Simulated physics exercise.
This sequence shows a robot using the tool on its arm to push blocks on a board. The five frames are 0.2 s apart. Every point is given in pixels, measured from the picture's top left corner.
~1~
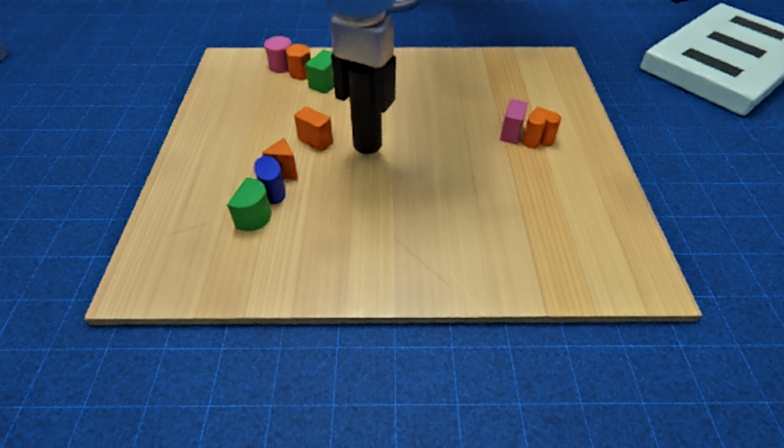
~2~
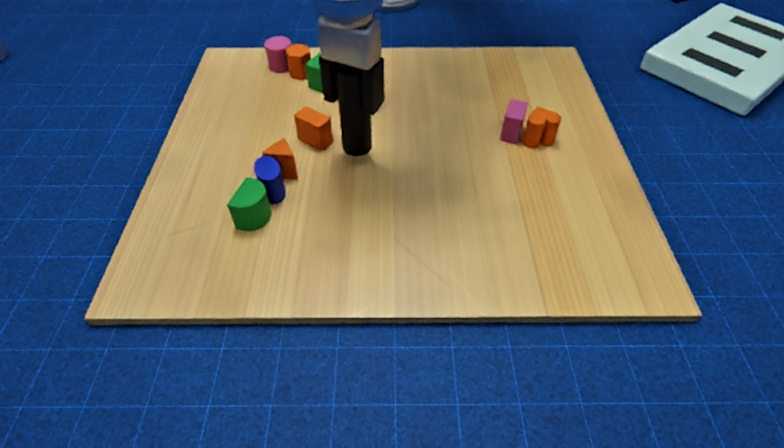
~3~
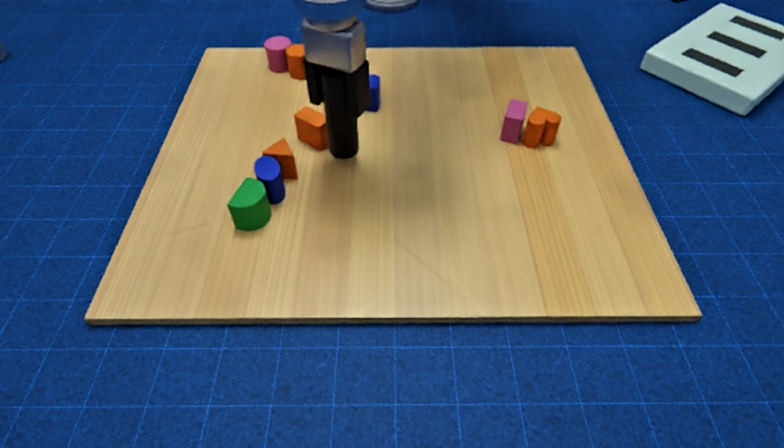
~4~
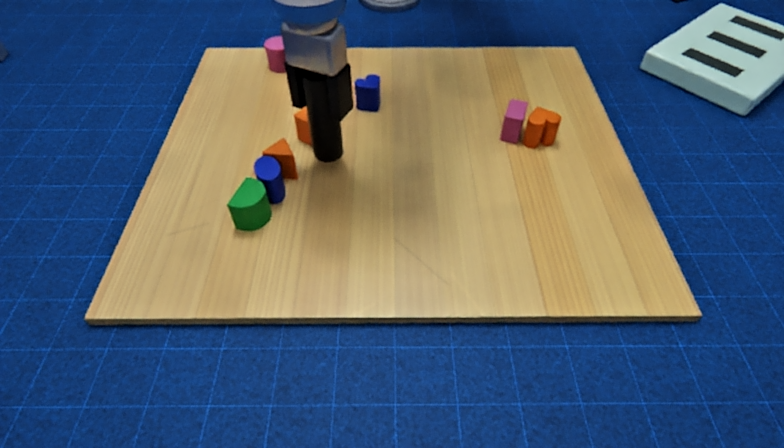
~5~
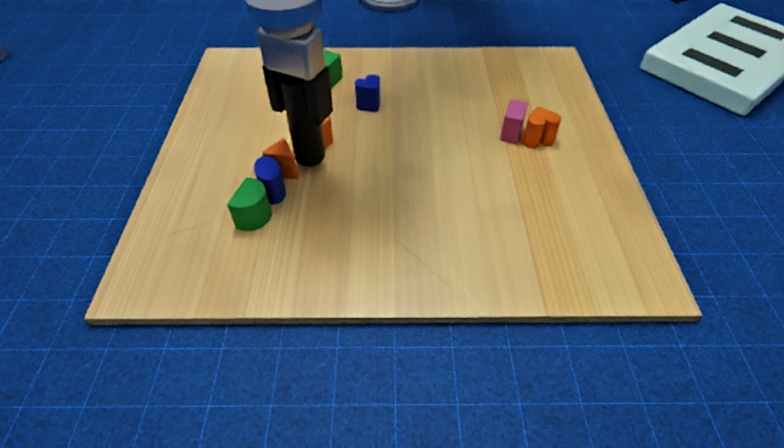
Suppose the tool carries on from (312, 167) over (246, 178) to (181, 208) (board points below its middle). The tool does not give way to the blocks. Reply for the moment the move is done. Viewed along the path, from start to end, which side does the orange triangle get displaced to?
It's set to shift right.
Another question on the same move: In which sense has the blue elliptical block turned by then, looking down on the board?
Watching from overhead, you'd notice the blue elliptical block rotating counter-clockwise.
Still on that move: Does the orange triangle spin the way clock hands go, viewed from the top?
I'd say yes.
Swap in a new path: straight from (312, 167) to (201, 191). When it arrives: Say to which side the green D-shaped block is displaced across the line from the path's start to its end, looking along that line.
Answer: Left.
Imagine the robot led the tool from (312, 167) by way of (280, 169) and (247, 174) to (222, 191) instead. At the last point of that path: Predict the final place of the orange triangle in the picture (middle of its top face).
Its top face will be centred at roughly (186, 166).
What follows on the original path. One third of the way, tool at (263, 162); blue elliptical block at (261, 170), turned 30° anticlockwise; orange triangle at (233, 156), turned 20° anticlockwise.
Two thirds of the way, tool at (220, 178); blue elliptical block at (258, 169), turned 60° anticlockwise; orange triangle at (187, 167), turned 25° clockwise.
At the end, tool at (176, 198); blue elliptical block at (258, 169), turned 60° anticlockwise; orange triangle at (146, 178), turned 60° clockwise; orange oblong block in place.
